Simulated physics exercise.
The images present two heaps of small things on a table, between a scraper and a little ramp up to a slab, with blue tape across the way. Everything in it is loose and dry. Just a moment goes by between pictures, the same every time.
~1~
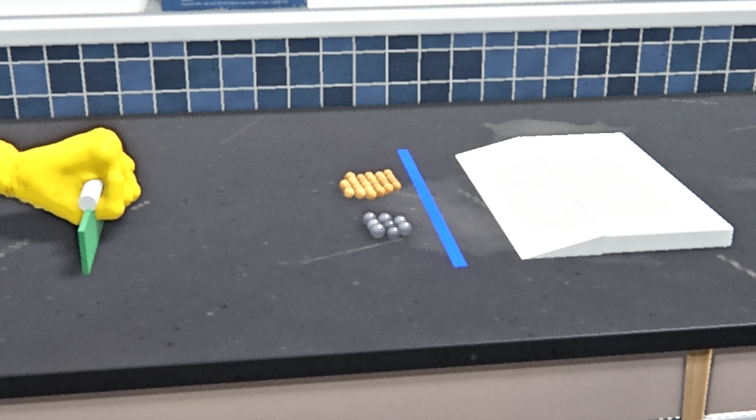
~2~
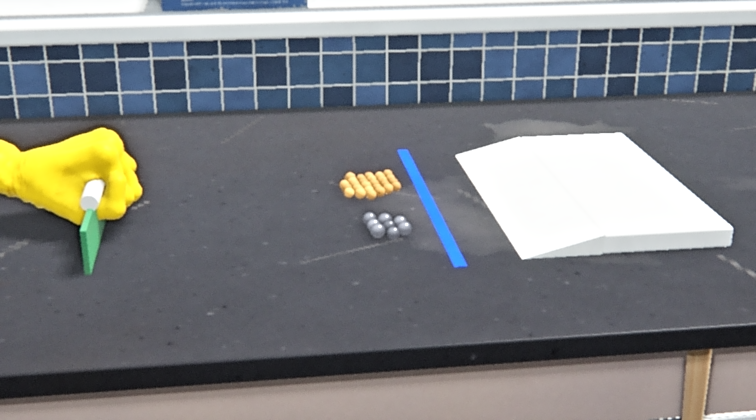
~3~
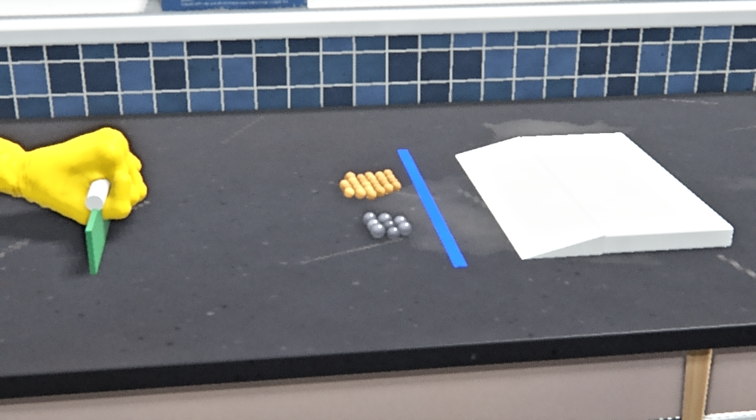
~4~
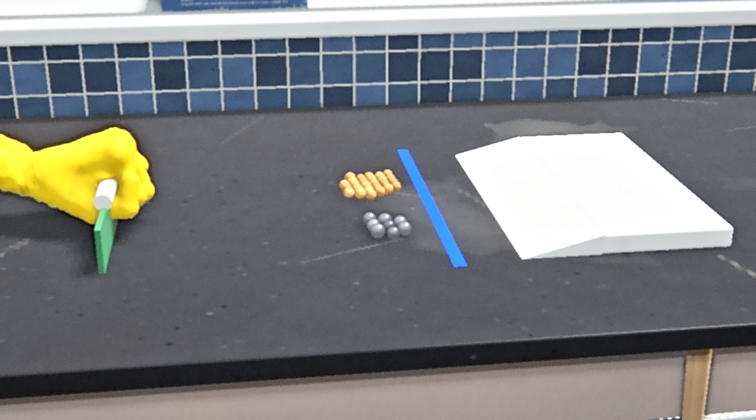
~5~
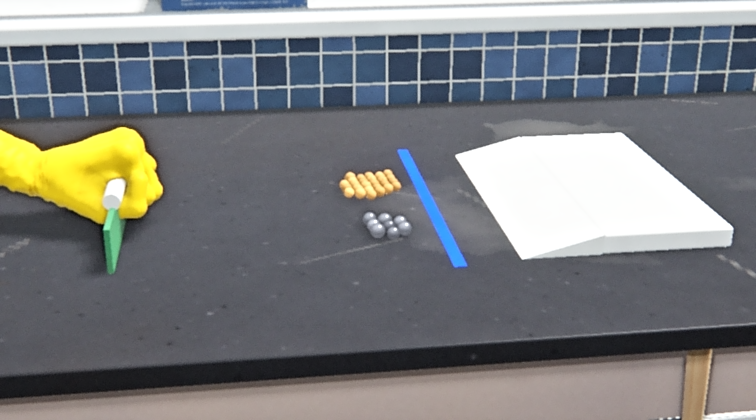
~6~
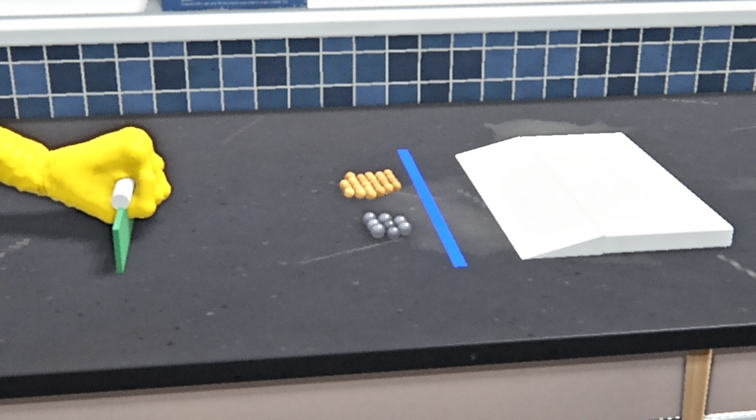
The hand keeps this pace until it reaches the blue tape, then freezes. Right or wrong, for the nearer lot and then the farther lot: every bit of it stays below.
Nearer lot: Right; farther lot: Right.
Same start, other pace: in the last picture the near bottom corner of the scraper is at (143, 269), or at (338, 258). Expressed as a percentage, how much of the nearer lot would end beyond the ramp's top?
First some 0, then 100 per cent.
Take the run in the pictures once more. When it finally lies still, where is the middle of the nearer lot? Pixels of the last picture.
I'd put it at about (499, 221) when it all comes to rest.
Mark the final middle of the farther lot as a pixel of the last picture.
Near (467, 181), roughly.
Then, 1.19 s past the last view, scraper still moving, near (288, 171); nearer lot all short of the ramp; farther lot all short of the ramp.
Then, 2.40 s past the last view, scraper stopped at the blue tape; nearer lot all short of the ramp; farther lot all short of the ramp.
Finally, scraper stopped at the blue tape; nearer lot none past the top, all short of the ramp; farther lot none past the top, all short of the ramp.
